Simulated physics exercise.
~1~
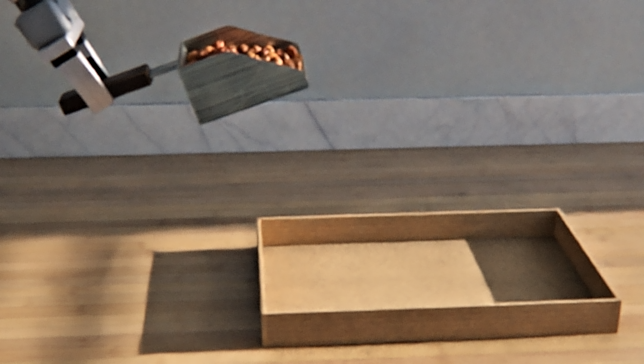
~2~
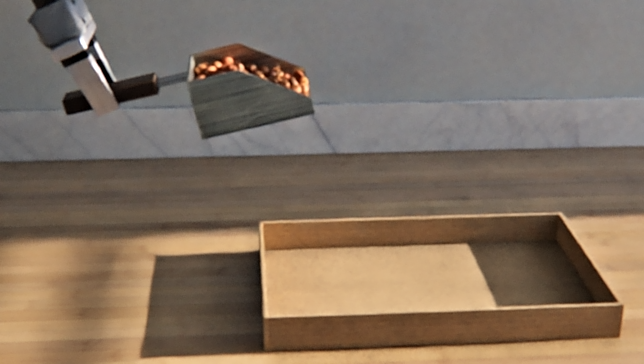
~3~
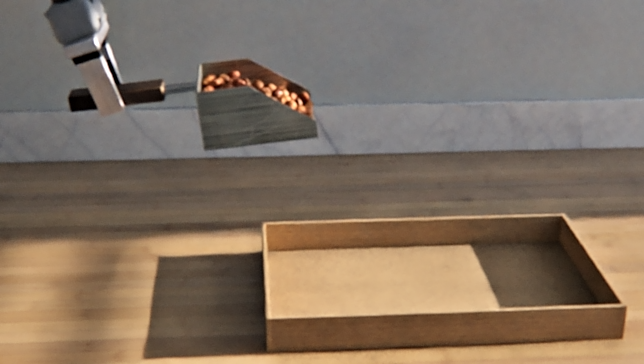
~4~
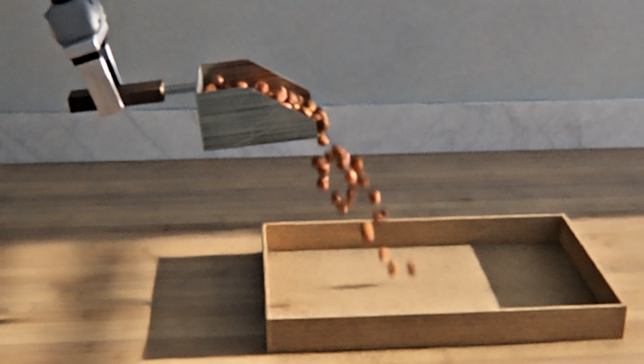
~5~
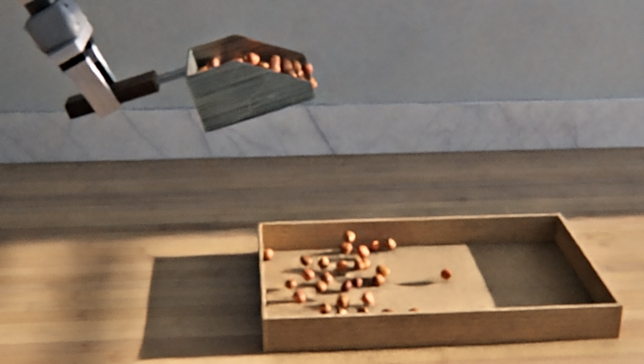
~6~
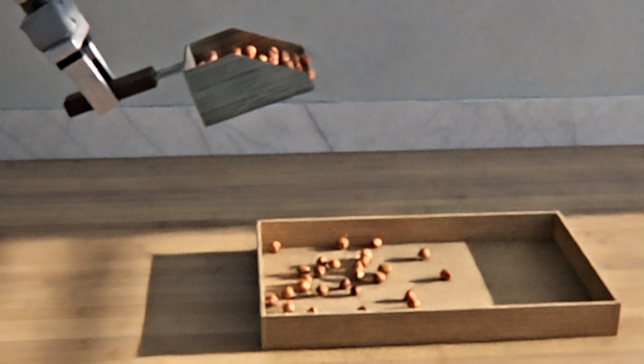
A scoop held by a robotic arm lowers, spills some hazelnuts into a tray, and tilts back.
